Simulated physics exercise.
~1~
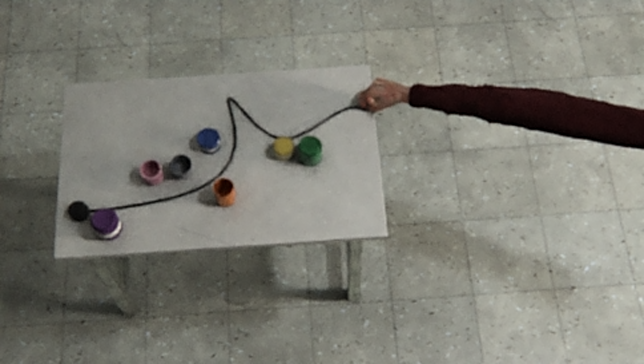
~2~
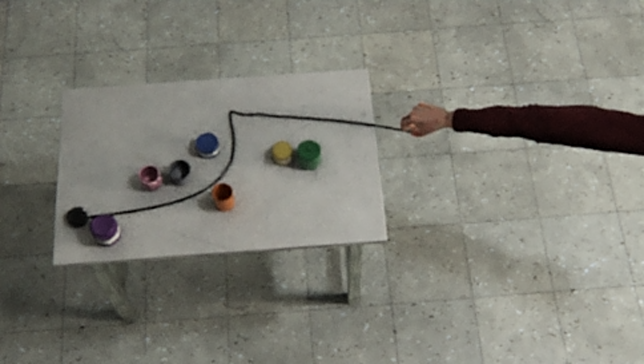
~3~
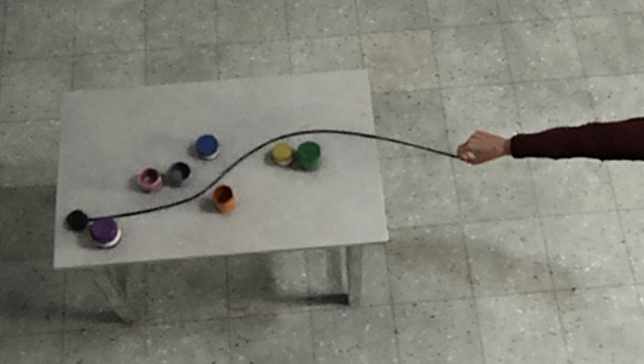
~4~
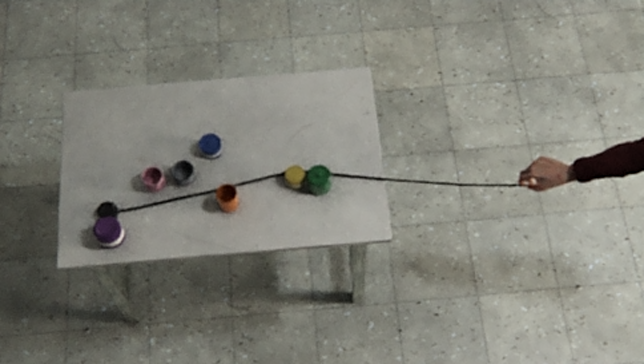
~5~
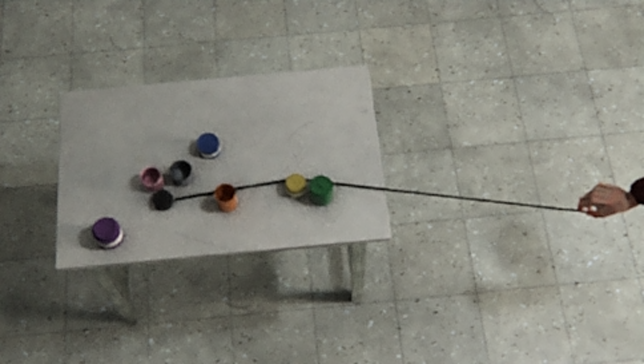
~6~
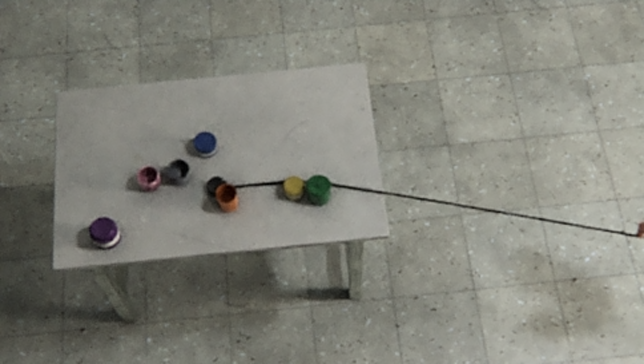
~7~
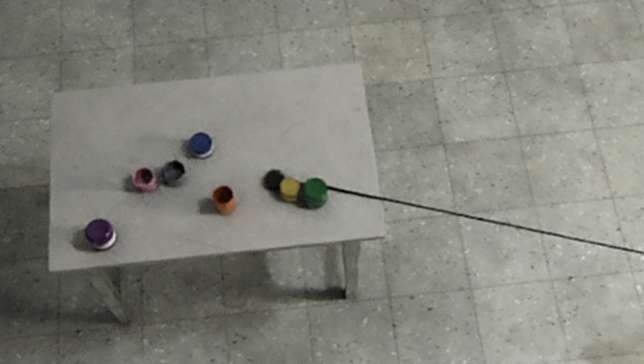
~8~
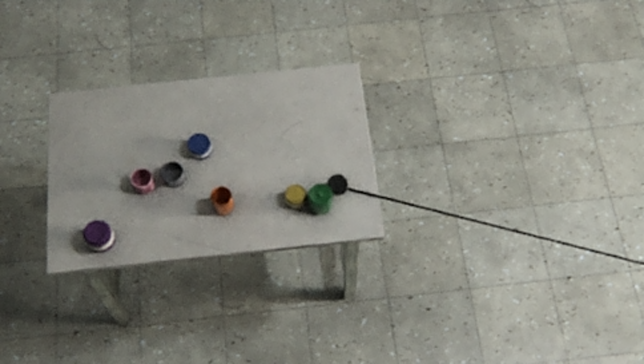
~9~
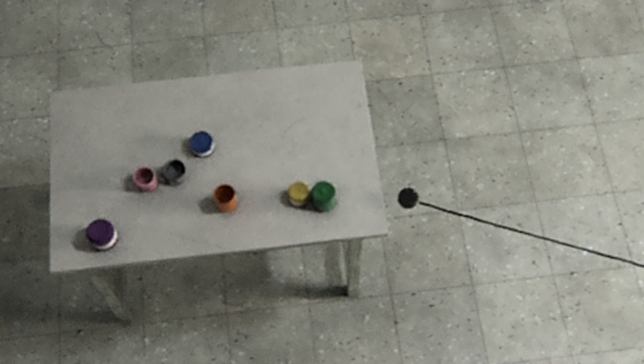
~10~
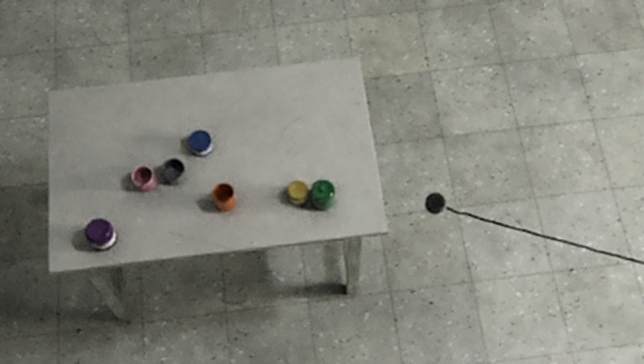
On a pale table above a tiled floor, seen from above, a black lead curves from a small black puck at the left past seven small coloured pots. Purple sits beside the puck, pink, grey and blue lie beyond, orange is near the middle, and yellow and green stand together at the right. A dark-sleeved arm pulls the lead rightwards until it straightens, nudging the yellow and green pots towards the near edge. The puck then slides right, passing the orange pot and rounding the yellow and green pair. It leaves the table's right edge and ends beyond it, still on the taut lead, while the seven pots remain on top.
